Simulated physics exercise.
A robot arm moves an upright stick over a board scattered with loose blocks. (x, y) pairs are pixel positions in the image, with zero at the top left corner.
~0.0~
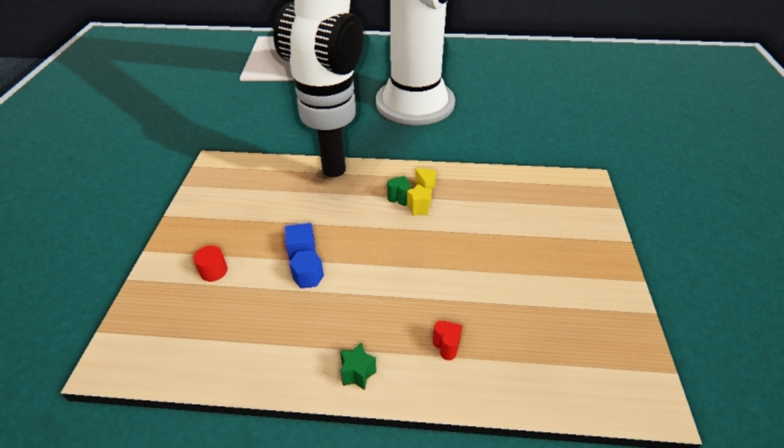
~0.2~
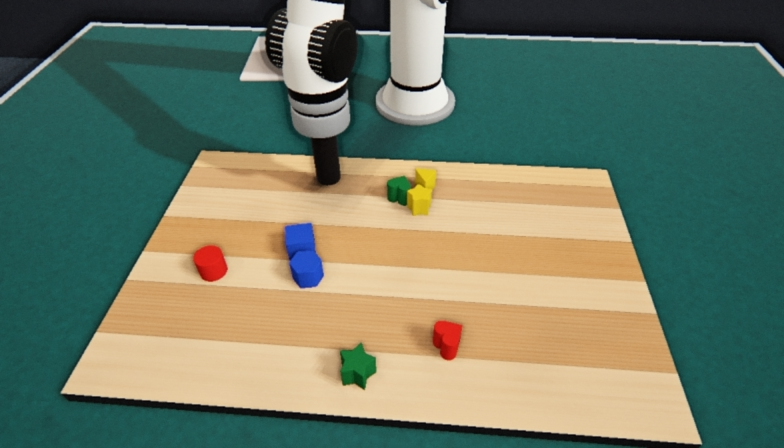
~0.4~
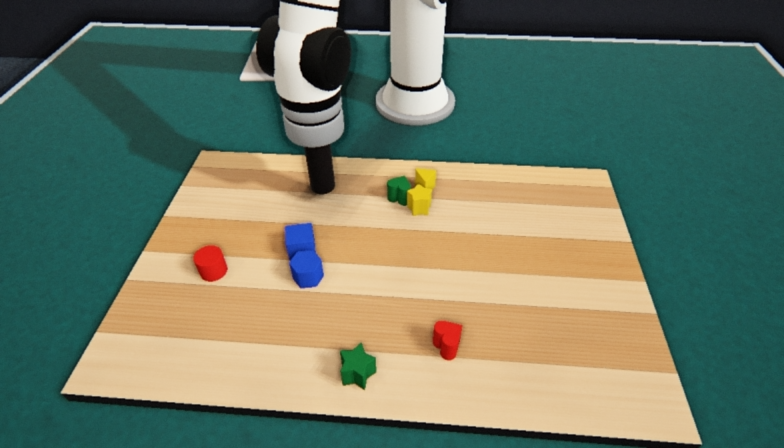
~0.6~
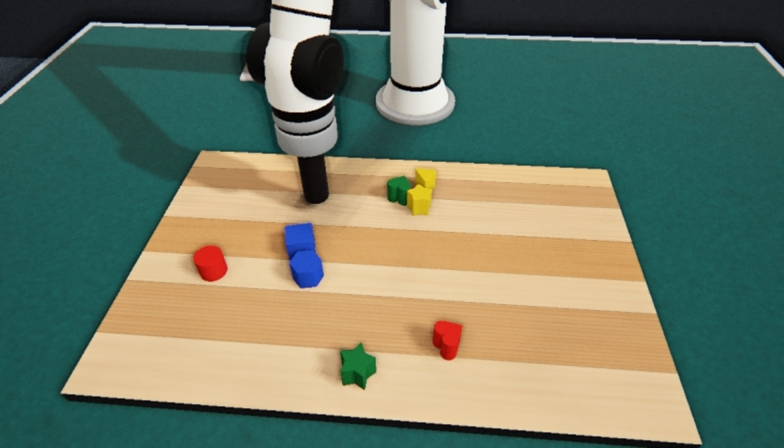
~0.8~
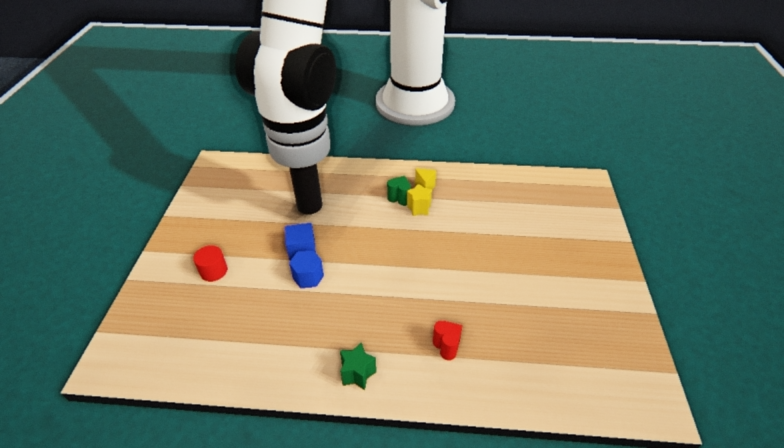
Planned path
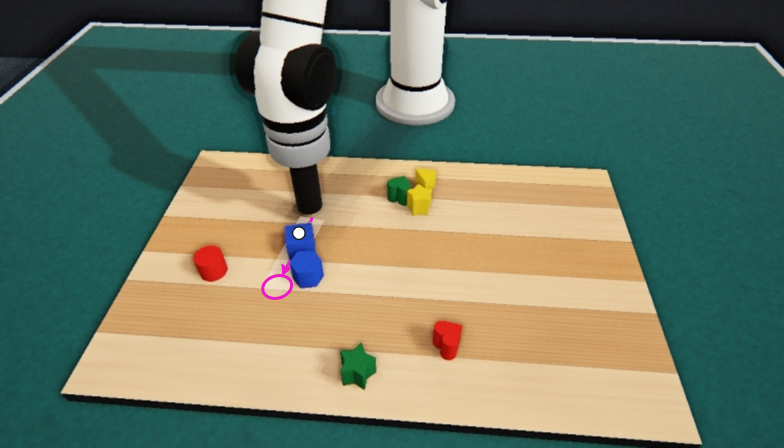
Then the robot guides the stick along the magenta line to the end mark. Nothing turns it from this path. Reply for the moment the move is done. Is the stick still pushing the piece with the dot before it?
Yes, that is what happens.
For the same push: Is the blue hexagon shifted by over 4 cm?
In short: Yes.
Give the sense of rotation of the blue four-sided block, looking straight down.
Answer: Anticlockwise.
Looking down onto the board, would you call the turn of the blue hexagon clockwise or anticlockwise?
Twists anticlockwise.
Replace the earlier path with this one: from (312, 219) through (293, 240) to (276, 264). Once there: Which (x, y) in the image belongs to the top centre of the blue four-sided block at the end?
It should be at (286, 267) by then.
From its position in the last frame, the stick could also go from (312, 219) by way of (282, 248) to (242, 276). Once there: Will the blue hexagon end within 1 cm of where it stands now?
That would be a no.
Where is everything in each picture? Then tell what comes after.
Stick's lower end (334, 171); red circle (207, 255); blue four-sided block (299, 233); blue hexagon (305, 261), in the first picture.
Stick (329, 179); blocks still, in the second picture.
Stick (323, 187); blocks still, in the third picture.
Stick (317, 197); blocks still, in the fourth picture.
Stick (310, 207); red circle (207, 255); blue four-sided block (299, 233); blue hexagon (305, 261), in the fifth picture.
Drawn move, from (312, 219) to (277, 287); the dot is on the blue four-sided block.
The first path, step by step. One third of the way, stick (299, 228); blue four-sided block (294, 244); blue hexagon (305, 264).
Two thirds of the way, stick (286, 251); blue four-sided block (287, 269), turned 20° anticlockwise; blue hexagon (308, 285), turned 25° anticlockwise.
At the end, stick (274, 275); red circle still; blue four-sided block (283, 295), turned 50° anticlockwise; blue hexagon (314, 301), turned 50° anticlockwise.
